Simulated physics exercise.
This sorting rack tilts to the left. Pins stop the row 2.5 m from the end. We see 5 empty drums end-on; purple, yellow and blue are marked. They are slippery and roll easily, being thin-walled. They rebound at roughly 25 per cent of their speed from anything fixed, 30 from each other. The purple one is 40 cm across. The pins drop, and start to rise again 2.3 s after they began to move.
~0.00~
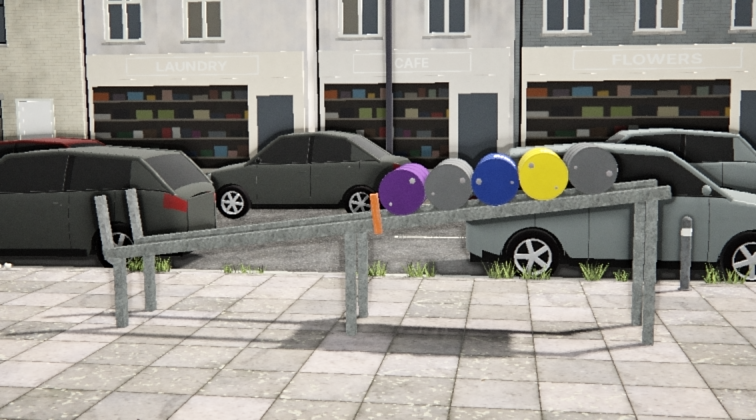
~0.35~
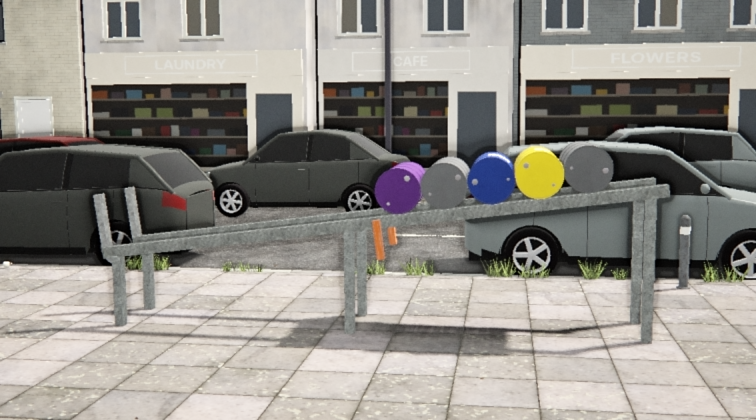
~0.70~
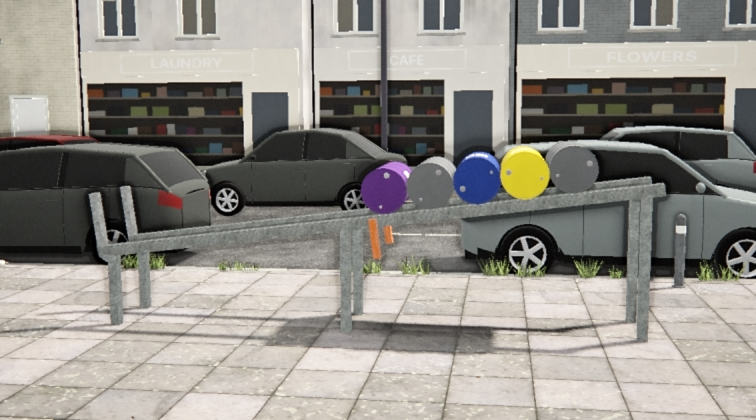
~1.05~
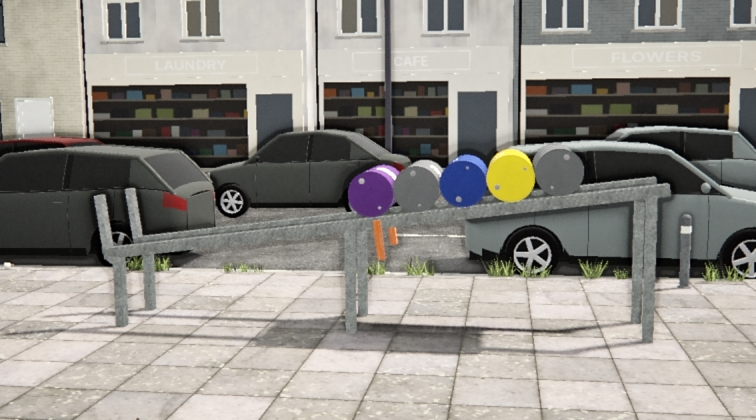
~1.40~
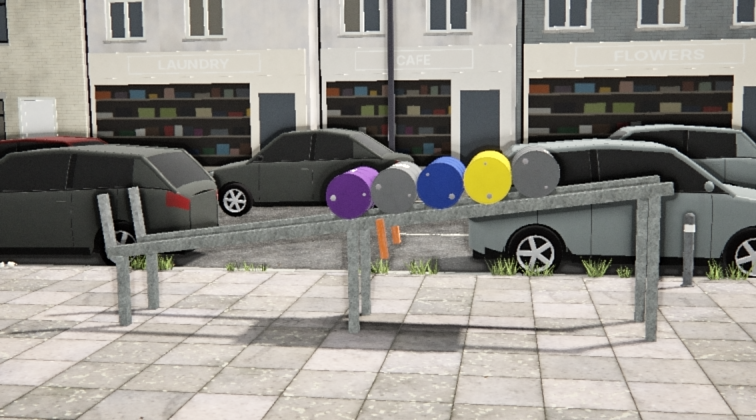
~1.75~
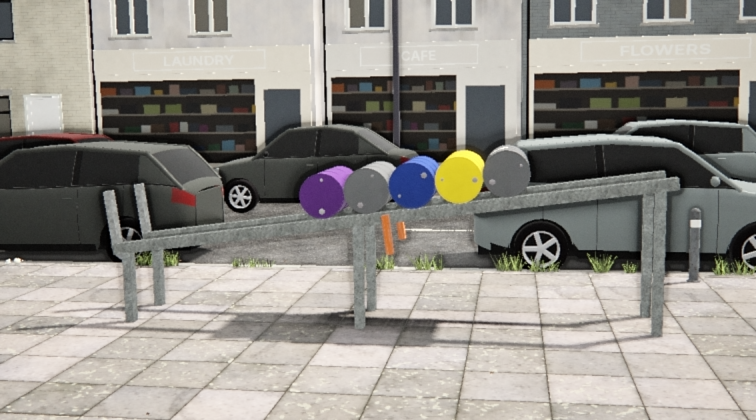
Five drums, one purple, one blue, one yellow and two gray, sat in a row on a sloping metal rack beside a street, then an orange stopper dropped and they rolled slowly leftward down it together.
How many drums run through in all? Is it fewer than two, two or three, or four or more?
The answer is four or more, which leaves 1 of 5.
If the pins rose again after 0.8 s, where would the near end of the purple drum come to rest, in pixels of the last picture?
Around (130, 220).
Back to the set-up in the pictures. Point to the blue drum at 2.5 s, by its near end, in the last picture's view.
At about (317, 197).
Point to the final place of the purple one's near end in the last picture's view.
At about (134, 219).
By 2.1 s, purple is on the rails, 90 cm below the pins, rolling left; yellow is on the rails, 30 cm above the pins, rolling left; blue is on the rails, 10 cm below the pins, rolling left; 3 of 5 have passed.
By 2.5 s, purple is on the rails, 140 cm below the pins, rolling left; yellow is in the air, 15 cm below the pins, rolling left; blue is on the rails, 60 cm below the pins, rolling left; 4 of 5 have passed.
Finally (3.5 s), purple is on the rails, 230 cm below the pins; yellow is on the rails, 110 cm below the pins; blue is on the rails, 150 cm below the pins; 4 of 5 have passed.
